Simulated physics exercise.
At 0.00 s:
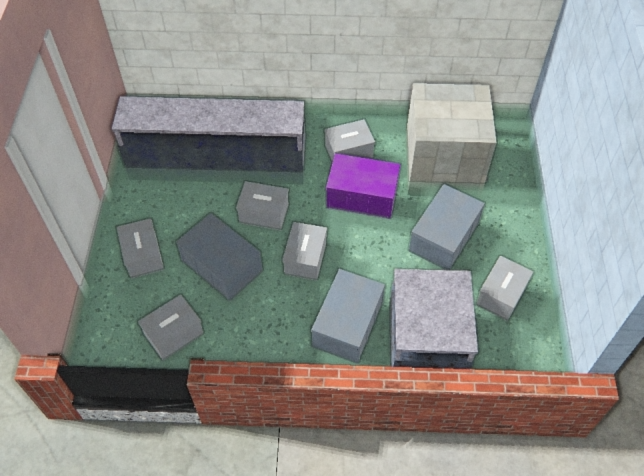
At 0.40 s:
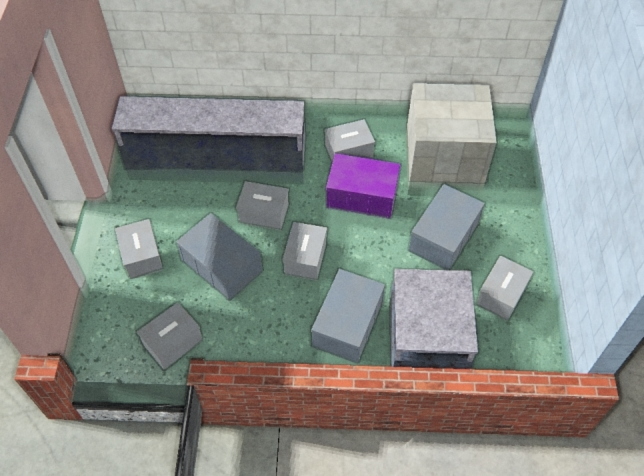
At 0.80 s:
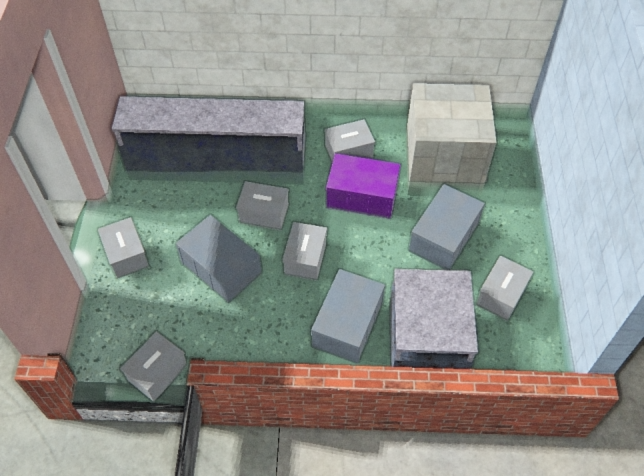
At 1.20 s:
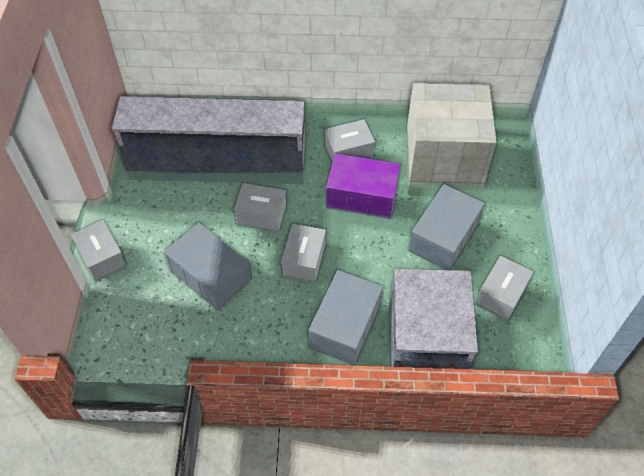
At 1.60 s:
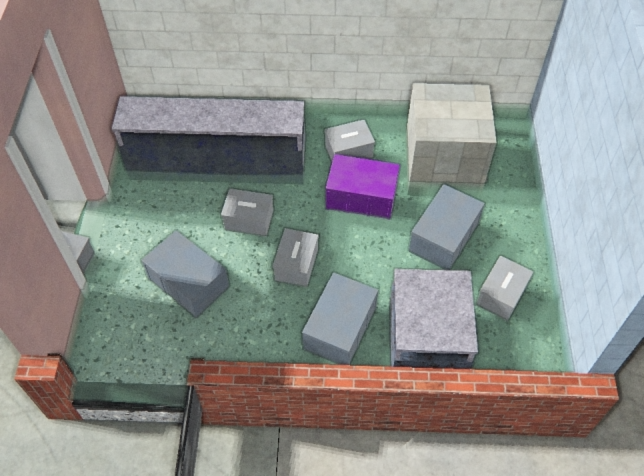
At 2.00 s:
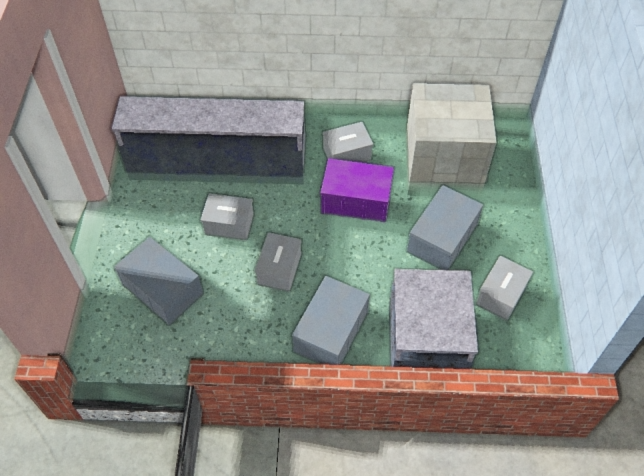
Flooded walled workshop draining as its doors open, grey boxes drifting left and two leaving view, the purple crate barely shifting.
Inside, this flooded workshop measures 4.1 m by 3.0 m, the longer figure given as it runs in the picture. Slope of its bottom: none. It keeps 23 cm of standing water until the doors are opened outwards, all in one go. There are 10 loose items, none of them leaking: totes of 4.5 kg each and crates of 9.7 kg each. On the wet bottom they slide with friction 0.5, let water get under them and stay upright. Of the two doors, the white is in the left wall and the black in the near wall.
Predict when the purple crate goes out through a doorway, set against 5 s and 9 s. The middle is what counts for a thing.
It goes out between the two times.
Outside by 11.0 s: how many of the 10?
I make it 4.
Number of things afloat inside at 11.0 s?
The number is 5.
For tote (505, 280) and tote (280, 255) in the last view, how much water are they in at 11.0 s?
Depths: Near 9 cm, then near 8 cm.
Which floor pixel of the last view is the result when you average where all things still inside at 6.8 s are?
I'd say about (196, 303) in the last view.
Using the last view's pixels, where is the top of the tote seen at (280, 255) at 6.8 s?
Estimated pixel: About (134, 310).
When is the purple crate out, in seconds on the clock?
Somewhere near 6.5 s.
After 3.0 s the purple crate is near (316, 199), 0.5 m from its start, afloat; 2 of 10 are out; 8 afloat.
After 6.8 s the purple crate has gone out (at 6.5 s); 4 of 10 are out; 6 afloat.
After 11.0 s the purple crate has gone out (at 6.5 s); 4 of 10 are out; 5 afloat.
After 15.0 s the purple crate has gone out (at 6.5 s); 6 of 10 are out; 3 afloat.
